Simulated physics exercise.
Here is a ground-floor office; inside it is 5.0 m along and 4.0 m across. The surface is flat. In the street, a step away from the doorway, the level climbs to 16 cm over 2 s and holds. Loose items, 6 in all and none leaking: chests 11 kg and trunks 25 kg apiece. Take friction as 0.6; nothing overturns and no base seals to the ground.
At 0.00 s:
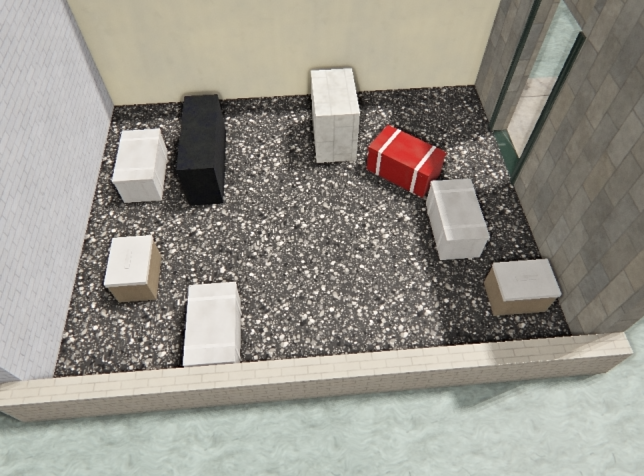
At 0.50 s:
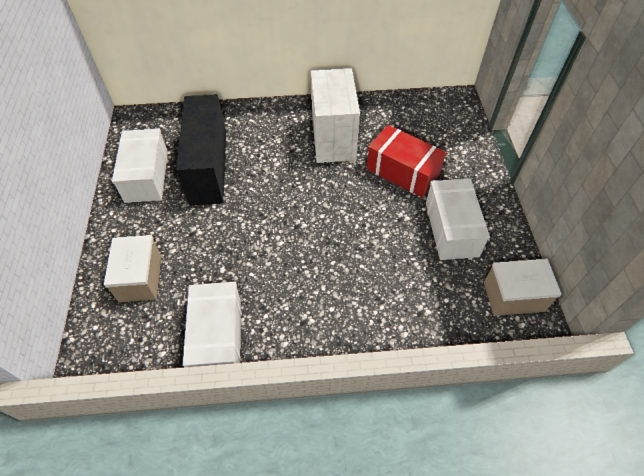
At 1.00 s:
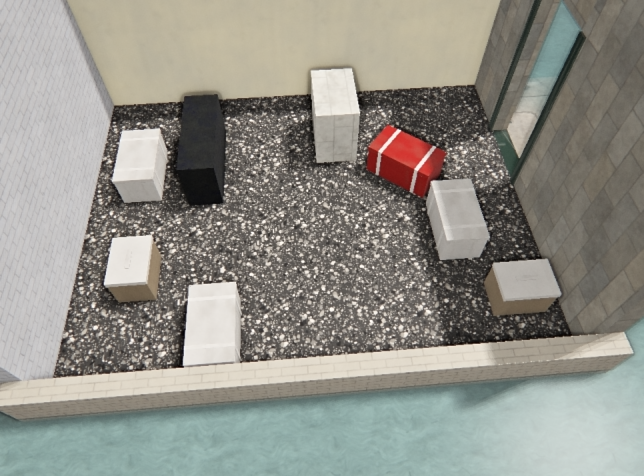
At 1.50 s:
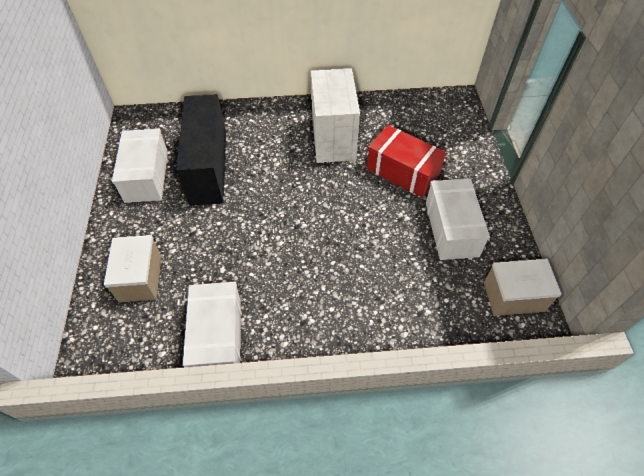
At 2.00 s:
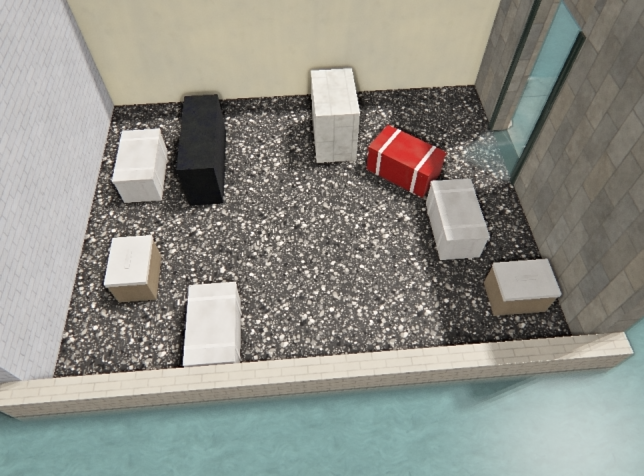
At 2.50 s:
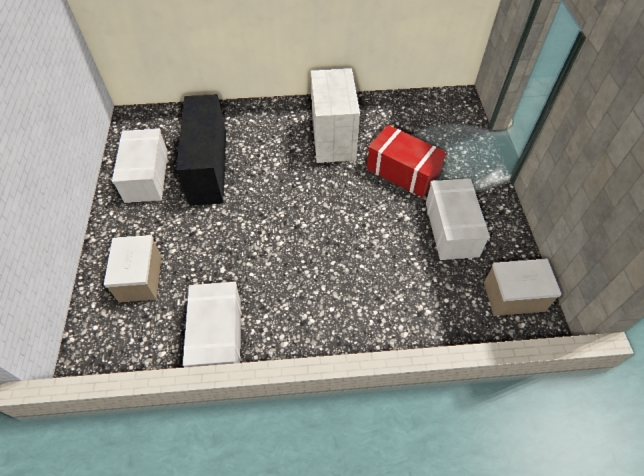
Water creeps through the doorway at the right while the red trunk stays still.
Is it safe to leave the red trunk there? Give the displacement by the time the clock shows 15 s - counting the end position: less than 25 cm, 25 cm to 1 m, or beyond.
The red trunk gets carried off.
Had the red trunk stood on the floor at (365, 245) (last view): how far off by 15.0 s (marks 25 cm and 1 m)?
It barely shifts.
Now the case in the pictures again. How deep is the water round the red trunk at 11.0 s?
About 5 cm.
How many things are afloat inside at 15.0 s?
At that moment 2.
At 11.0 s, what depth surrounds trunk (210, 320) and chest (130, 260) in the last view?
About 2 and 2 cm.
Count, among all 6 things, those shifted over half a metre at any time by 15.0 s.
That makes 1.
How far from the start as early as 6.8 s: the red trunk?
About 60 cm.
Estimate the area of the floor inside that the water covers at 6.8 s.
Some 11.0 m2.
After 3.5 s the red trunk is near (395, 152), 0.2 m from its start, aground; 0 afloat.
After 6.8 s the red trunk is near (366, 166), 0.6 m from its start, aground; 0 afloat.
After 11.0 s the red trunk is near (333, 183), 1.0 m from its start, aground; 0 afloat.
After 15.0 s the red trunk is near (254, 225), 2.0 m from its start, afloat; 2 afloat.
